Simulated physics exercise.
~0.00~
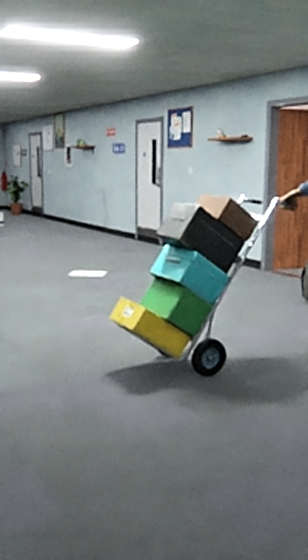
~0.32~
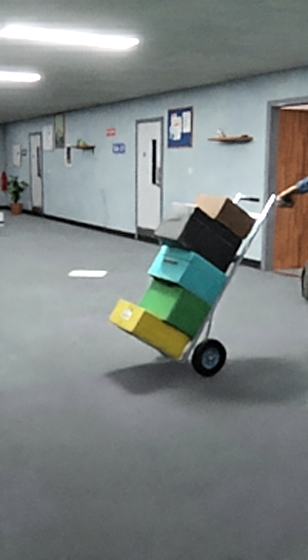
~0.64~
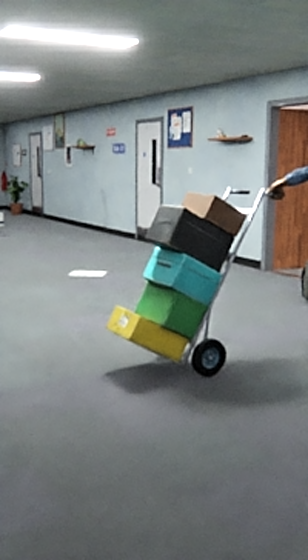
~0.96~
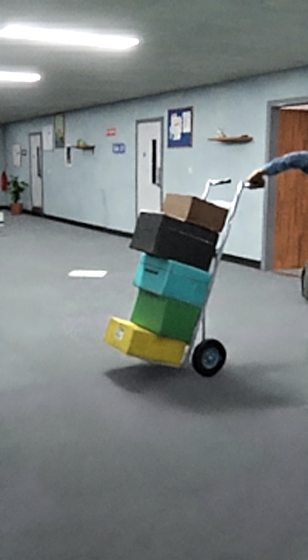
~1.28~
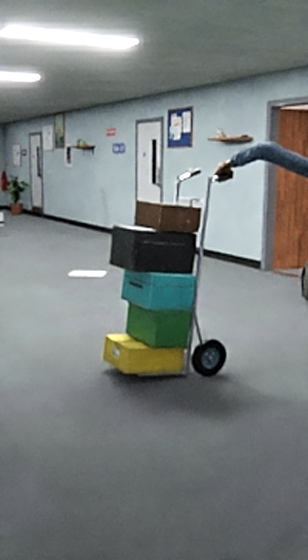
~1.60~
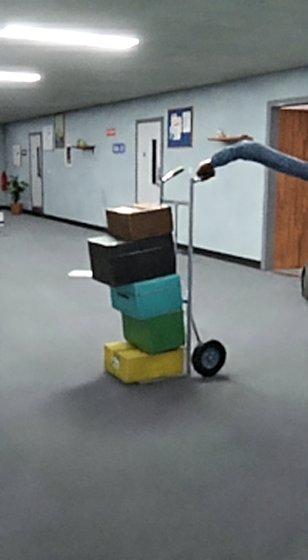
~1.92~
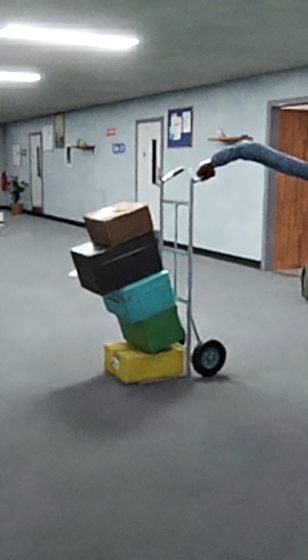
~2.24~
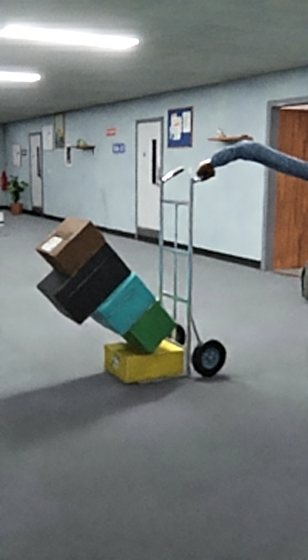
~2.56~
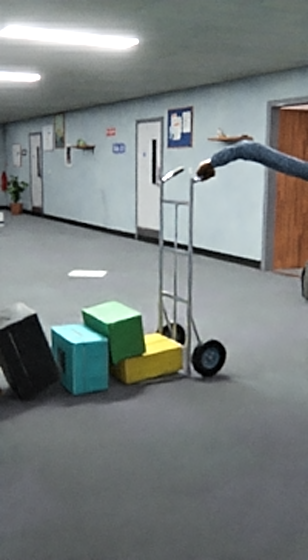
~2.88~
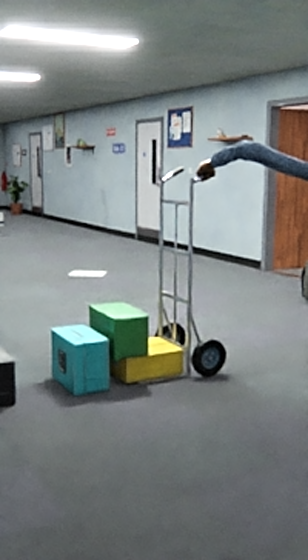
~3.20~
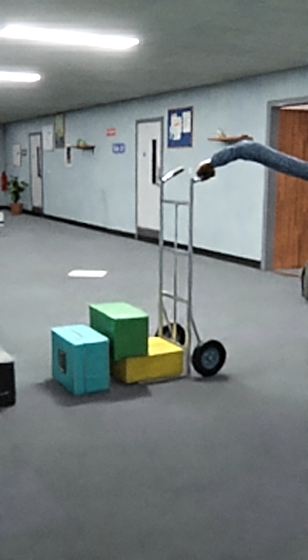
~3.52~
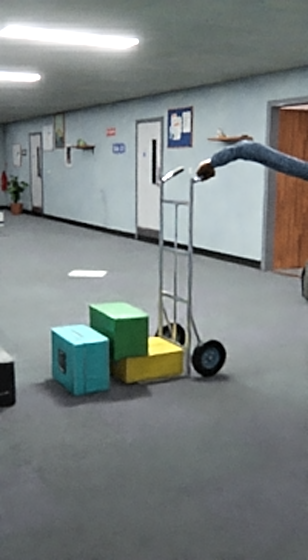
In a hallway, a hand swings a tilted hand truck upright, and its stacked brown, black, turquoise and green boxes topple left off the yellow one; the brown leaves view, the black rests partly visible, the turquoise lies on the floor, and the green sits tipped on the yellow.
